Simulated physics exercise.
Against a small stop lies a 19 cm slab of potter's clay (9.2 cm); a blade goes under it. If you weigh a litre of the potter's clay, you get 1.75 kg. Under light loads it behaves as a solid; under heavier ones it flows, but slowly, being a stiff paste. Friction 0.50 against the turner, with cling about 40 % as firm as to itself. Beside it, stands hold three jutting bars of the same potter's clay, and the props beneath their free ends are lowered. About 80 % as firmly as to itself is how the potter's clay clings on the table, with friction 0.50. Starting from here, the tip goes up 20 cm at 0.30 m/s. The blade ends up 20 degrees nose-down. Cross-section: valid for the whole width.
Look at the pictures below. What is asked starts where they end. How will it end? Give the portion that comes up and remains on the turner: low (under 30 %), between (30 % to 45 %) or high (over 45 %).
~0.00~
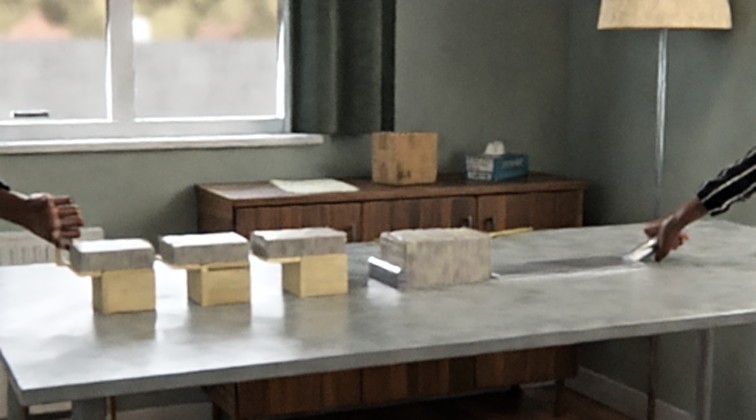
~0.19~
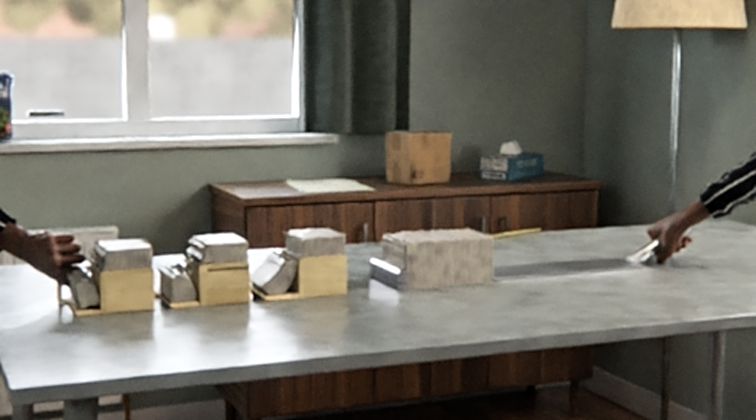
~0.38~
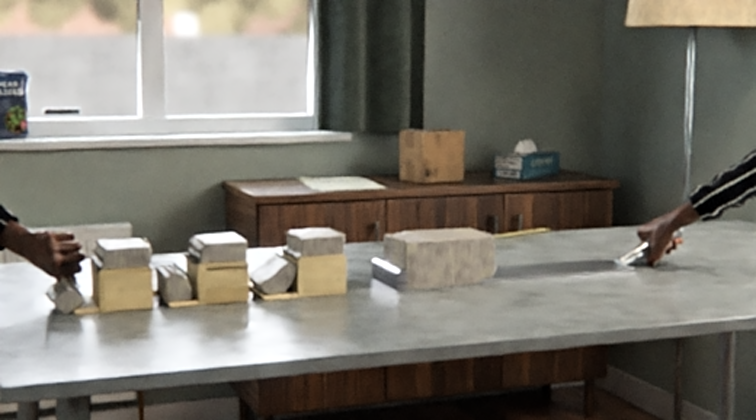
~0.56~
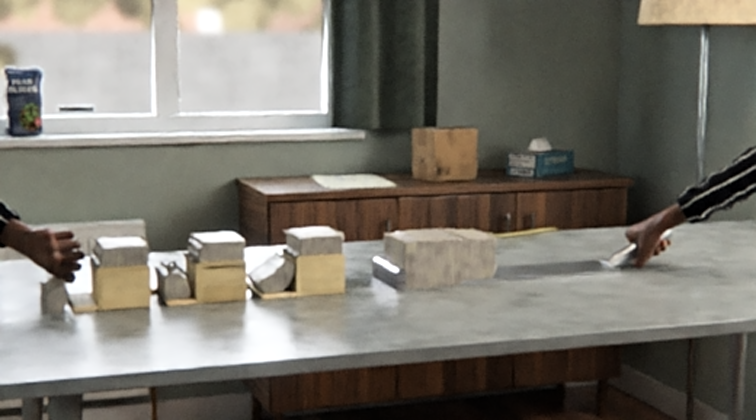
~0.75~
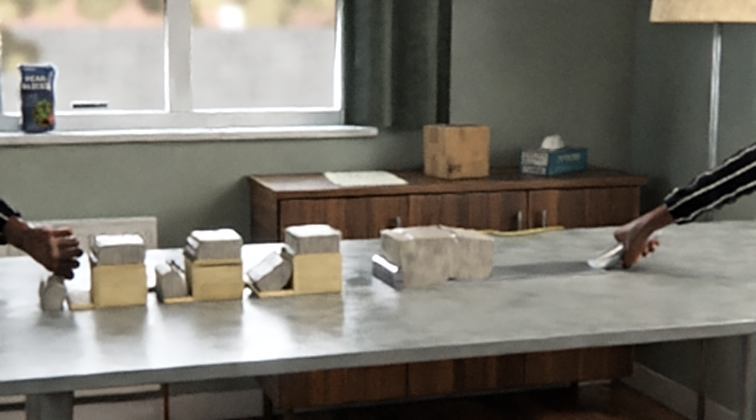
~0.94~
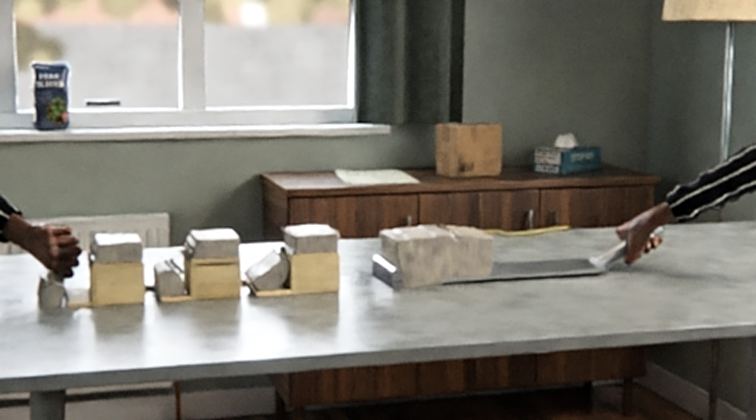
What lifts and stays on the turner is in the middle, 30 % to 45 %.
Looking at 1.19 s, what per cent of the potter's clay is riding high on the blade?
About 18 %.
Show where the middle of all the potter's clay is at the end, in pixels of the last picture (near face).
Pretty much at (443, 222), I'd say.
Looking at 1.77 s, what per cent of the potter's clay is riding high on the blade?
I'd put it near 40 in a hundred.
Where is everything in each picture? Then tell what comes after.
Handle end of the blade at (645, 266), not yet moved; crest of the potter's clay at (407, 241); drop of the bar ends 0, 0, 0 (left to right), in the first frame.
Handle end of the blade at (647, 268), moved 8 mm; crest of the potter's clay at (408, 242); drop of the bar ends 6.9 cm, 7.5 cm, 7.3 cm (left to right), in the second frame.
Handle end of the blade at (635, 270), moved 4.8 cm; crest of the potter's clay at (494, 237); drop of the bar ends 7.6 cm, 7.5 cm, 7.2 cm (left to right), in the third frame.
Handle end of the blade at (621, 272), moved 8.8 cm; crest of the potter's clay at (459, 238); drop of the bar ends 6.9 cm, 7.5 cm, 7.2 cm (left to right), in the fourth frame.
Handle end of the blade at (607, 273), moved 12 cm; crest of the potter's clay at (447, 236); drop of the bar ends 7.0 cm, 7.5 cm, 7.2 cm (left to right), in the fifth frame.
Handle end of the blade at (608, 270), moved 12 cm; crest of the potter's clay at (450, 235); drop of the bar ends 7.0 cm, 7.5 cm, 7.2 cm (left to right), in the sixth frame.
After 1.19 s, the tip is 7.9 cm up.
After 1.48 s, the tip is 17 cm up.
After 1.77 s, the tip is 20 cm up and 38 % is riding high on the blade.
After 2.07 s, the tip is 20 cm up and 38 % is riding high on the blade.
After 2.17 s, the tip is 20 cm up and 38 % is riding high on the blade.
